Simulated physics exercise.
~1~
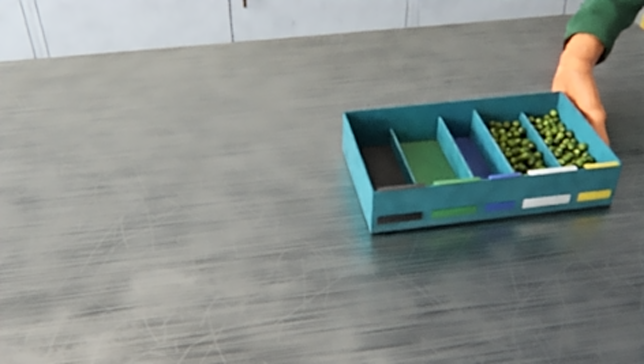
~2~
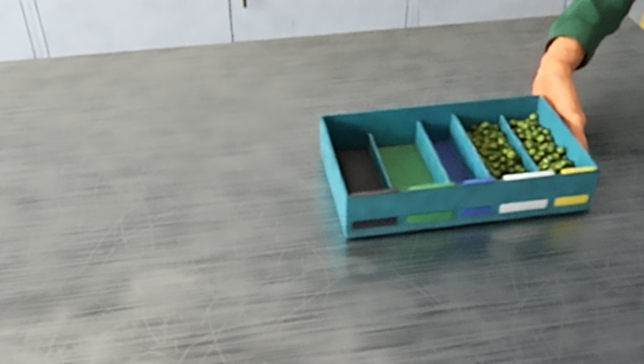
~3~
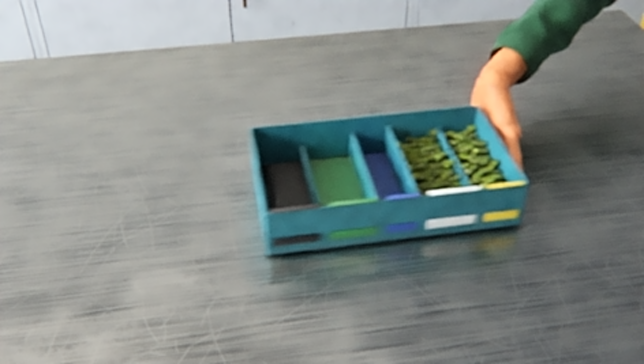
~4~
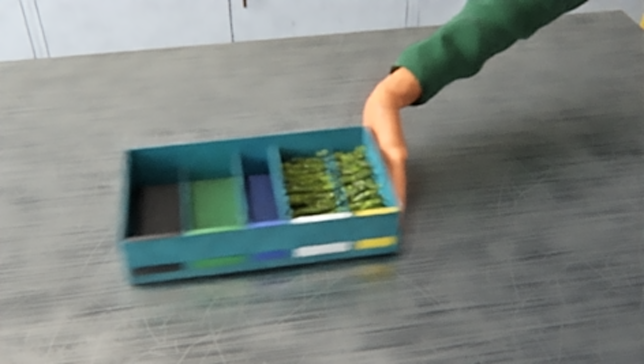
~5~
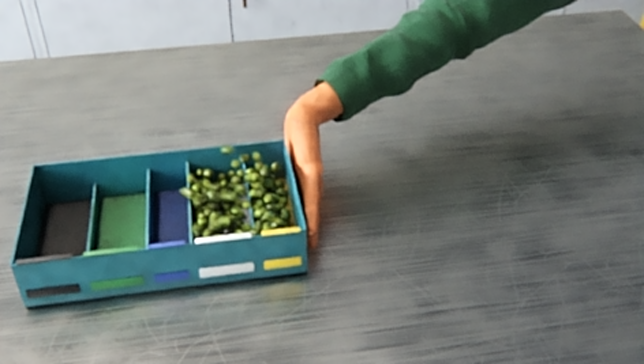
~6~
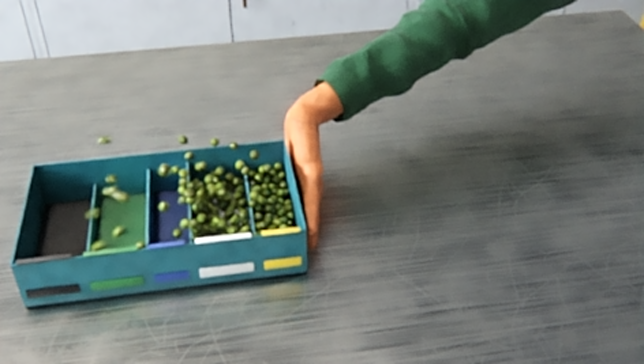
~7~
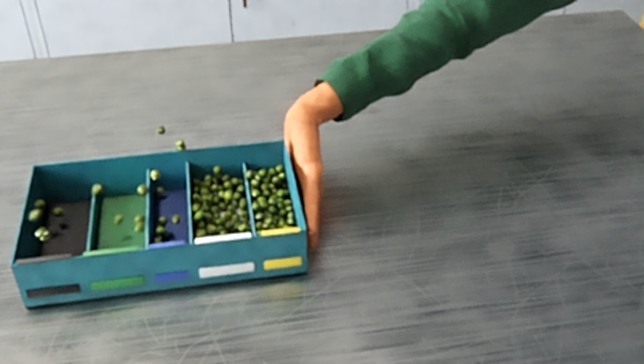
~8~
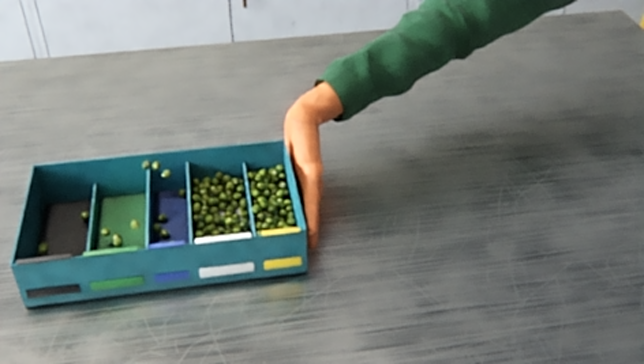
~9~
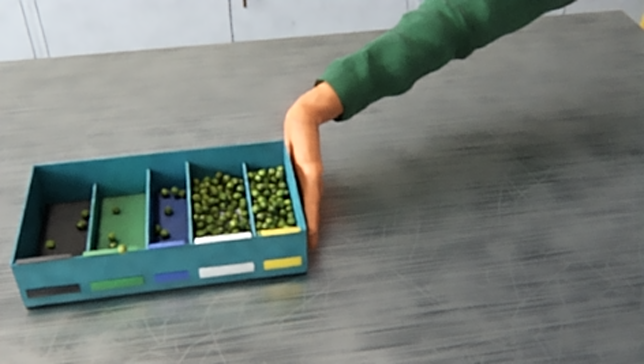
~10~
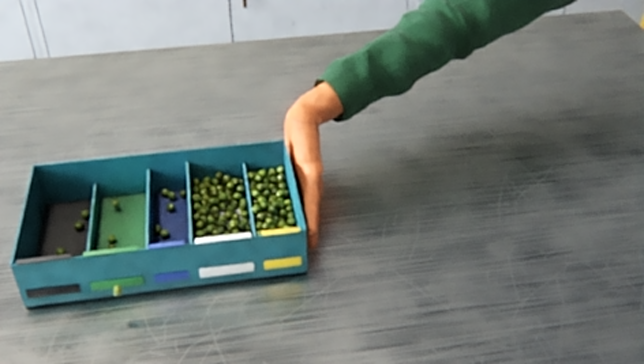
On a scratched grey tabletop, seen from above at an angle with pale panels behind, a teal tray stands at the right. It has five compartments, marked black, green, blue, white and yellow from left to right, and small green olives fill the white and yellow ones. A hand in a green sleeve holds its right end and slides it quickly to the left. The tray stops at the left, and the olives surge leftward, some hopping over the partitions. A few settle in the black, green and blue compartments, while most rest in the white and yellow.
